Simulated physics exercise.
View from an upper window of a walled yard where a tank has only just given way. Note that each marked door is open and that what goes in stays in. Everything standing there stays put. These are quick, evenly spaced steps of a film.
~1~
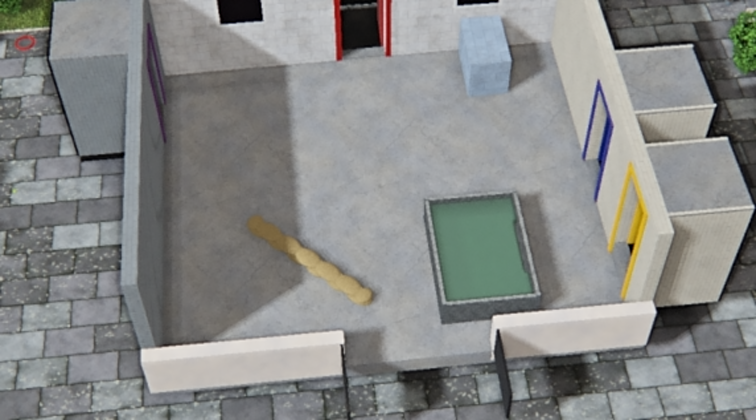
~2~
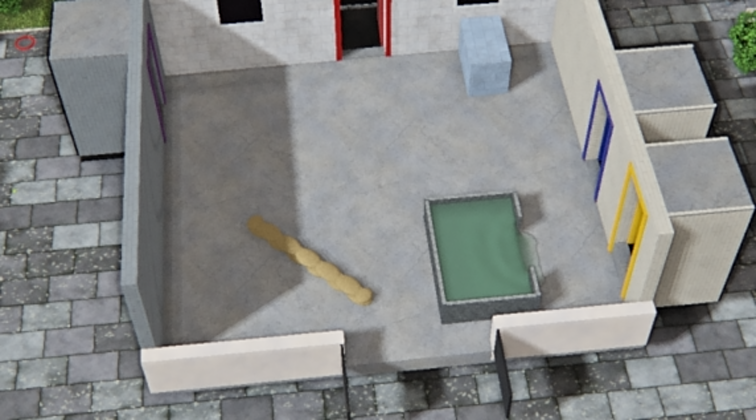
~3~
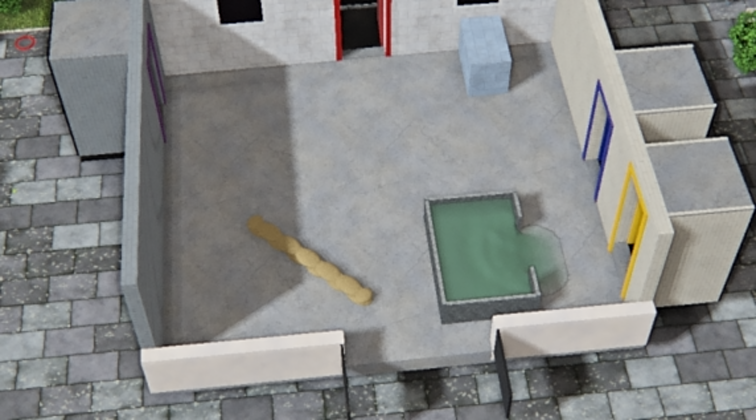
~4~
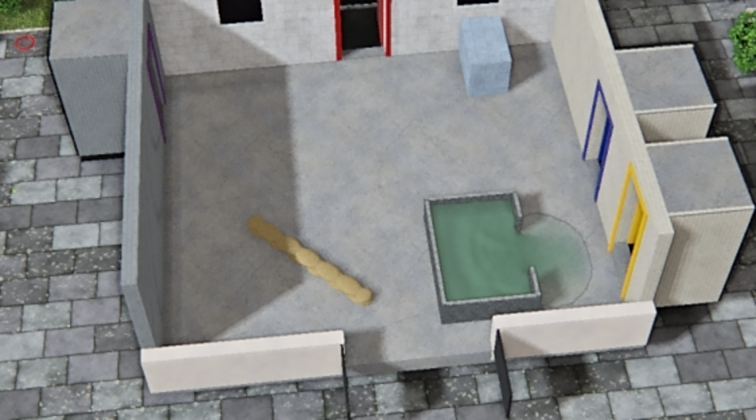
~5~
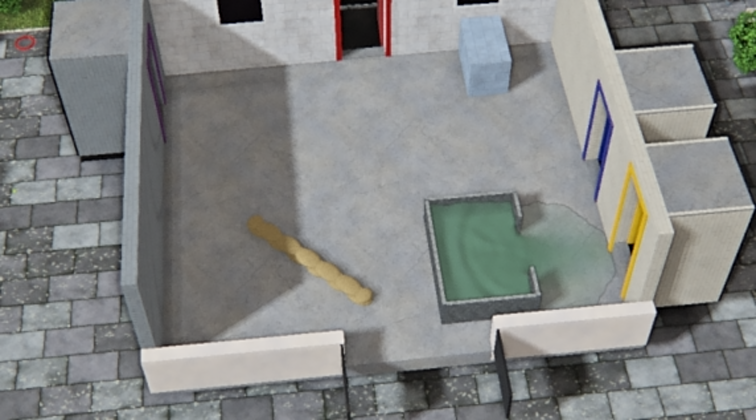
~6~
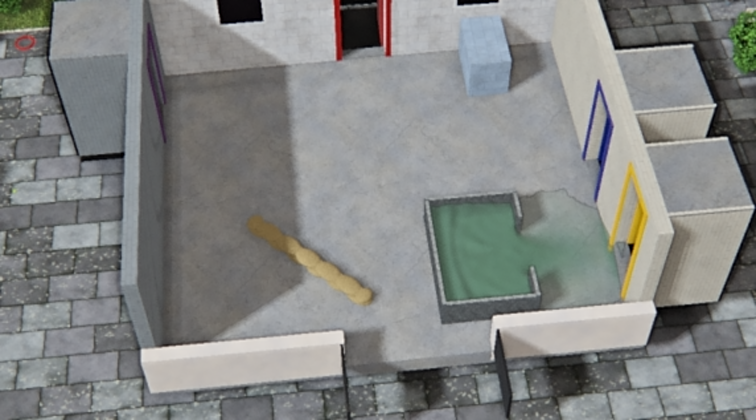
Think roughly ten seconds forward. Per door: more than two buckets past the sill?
Yellow door at or under, red door at or under, blue door over, purple door at or under.
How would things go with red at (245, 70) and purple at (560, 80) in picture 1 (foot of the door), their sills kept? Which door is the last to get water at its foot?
Answer: The one in red.
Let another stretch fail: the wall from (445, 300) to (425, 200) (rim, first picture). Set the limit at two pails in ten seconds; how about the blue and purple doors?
Put simply, the blue door falls below the limit; the purple door overflows.
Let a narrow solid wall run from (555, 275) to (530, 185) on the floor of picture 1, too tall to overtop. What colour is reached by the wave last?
Final one: The purple-painted one.
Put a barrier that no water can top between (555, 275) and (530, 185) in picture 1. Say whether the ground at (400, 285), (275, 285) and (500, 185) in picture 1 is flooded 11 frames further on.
Results in sequence: Bone-dry / bone-dry / swamped.
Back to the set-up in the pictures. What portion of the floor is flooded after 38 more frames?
My estimate is near 40 per cent.
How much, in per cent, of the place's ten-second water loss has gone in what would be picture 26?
My figure is about 20 in a hundred.
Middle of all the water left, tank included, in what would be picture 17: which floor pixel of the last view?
I'd put my finger on (523, 259).
A moment on, water covers 10 % of the floor; the yellow door wet at the sill, nothing in, the red door not reached, the blue door wet at the sill, nothing in, the purple door not reached.
Next, water covers 15 % of the floor; the yellow door under two buckets in, the red door not reached, the blue door under two buckets in, the purple door not reached.
Then, water covers 25 % of the floor; the yellow door under two buckets in, the red door not reached, the blue door over two buckets in, the purple door not reached.
Later, water covers 40 % of the floor; the yellow door under two buckets in, the red door wet at the sill, nothing in, the blue door over two buckets in, the purple door not reached.
In the end, water covers 55 % of the floor; the yellow door under two buckets in, the red door wet at the sill, nothing in, the blue door over two buckets in, the purple door not reached.
